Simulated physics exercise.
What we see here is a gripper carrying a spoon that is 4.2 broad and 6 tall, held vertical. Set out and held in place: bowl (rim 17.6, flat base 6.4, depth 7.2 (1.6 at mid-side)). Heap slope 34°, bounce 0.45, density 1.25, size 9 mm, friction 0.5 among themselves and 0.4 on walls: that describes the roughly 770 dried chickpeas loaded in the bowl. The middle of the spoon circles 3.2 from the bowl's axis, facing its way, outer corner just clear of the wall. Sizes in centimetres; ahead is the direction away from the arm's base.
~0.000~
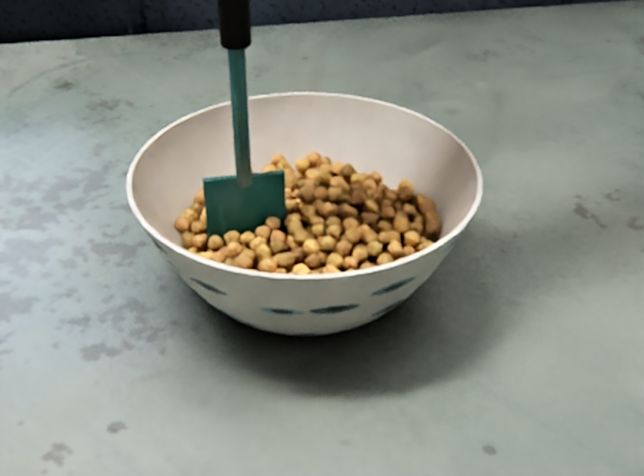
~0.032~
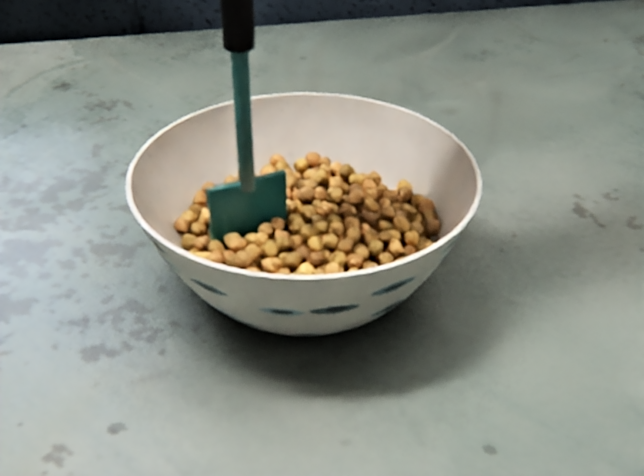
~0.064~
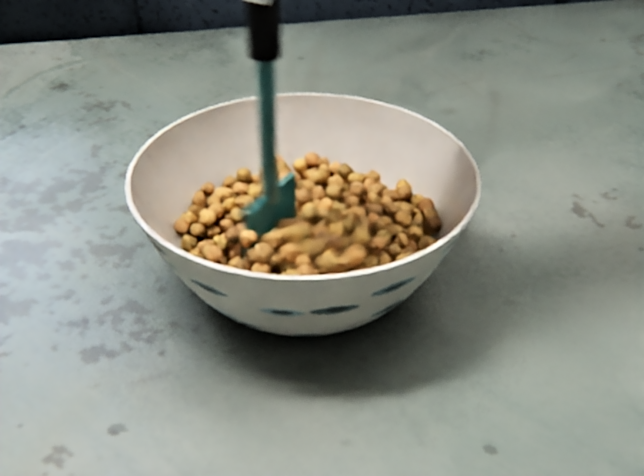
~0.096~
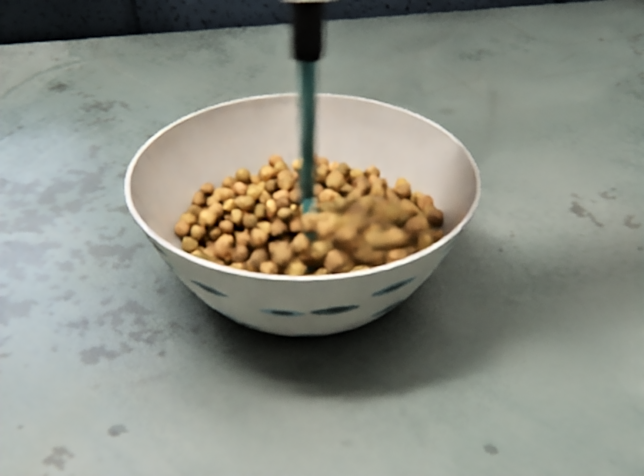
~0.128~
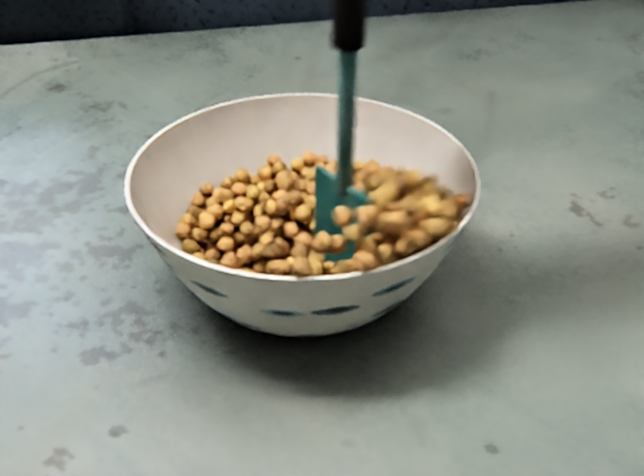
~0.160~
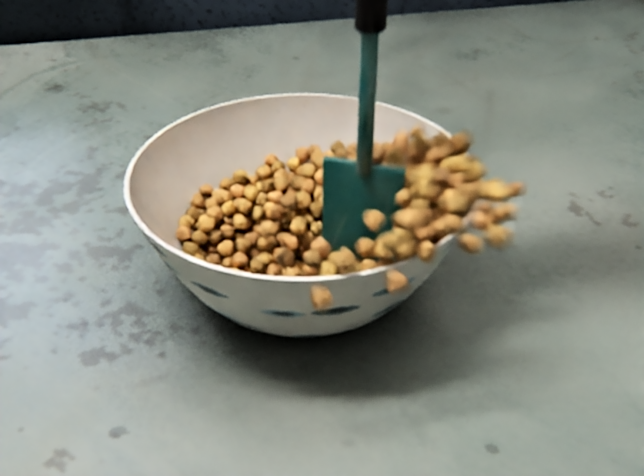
The footage shows a teal spatula-like tool with a dark handle, held upright in a pale bowl of chickpeas, sweeping from left to right through the heap and pushing chickpeas up and over the bowl's right rim.
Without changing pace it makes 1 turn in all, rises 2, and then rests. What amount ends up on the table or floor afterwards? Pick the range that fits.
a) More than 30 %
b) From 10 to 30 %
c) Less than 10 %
The answer is b.
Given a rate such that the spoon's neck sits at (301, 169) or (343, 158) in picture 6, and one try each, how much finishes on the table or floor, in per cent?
Some 0 and 10 per cent.
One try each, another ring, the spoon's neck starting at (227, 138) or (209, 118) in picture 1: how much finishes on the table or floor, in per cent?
25 and 10 %.
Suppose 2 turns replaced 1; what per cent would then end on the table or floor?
25 %.
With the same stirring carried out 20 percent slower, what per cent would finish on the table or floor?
Roughly 10 per cent.
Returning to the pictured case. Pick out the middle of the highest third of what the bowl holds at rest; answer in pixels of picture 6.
Roughly pixel (252, 232).
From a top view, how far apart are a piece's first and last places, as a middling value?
5 centimetres.
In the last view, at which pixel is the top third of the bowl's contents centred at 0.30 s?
Near pixel (241, 160).
By 0.23 s, 226° round, highest piece 10 above the table; 695 in the bowl, 2 on the table or floor, 70 in flight or on the tool.
By 0.30 s, 301° round, highest piece 10 above the table; 654 in the bowl, 44 on the table or floor, 69 in flight or on the tool.
By 0.53 s, 0° round, highest piece 6 above the table; 623 in the bowl, 144 on the table or floor.
By 1.23 s, 0° round, highest piece 6 above the table; 623 in the bowl, 144 on the table or floor.
Final count, 623 in the bowl, 144 on the table or floor. That is 19 % on the table or floor.
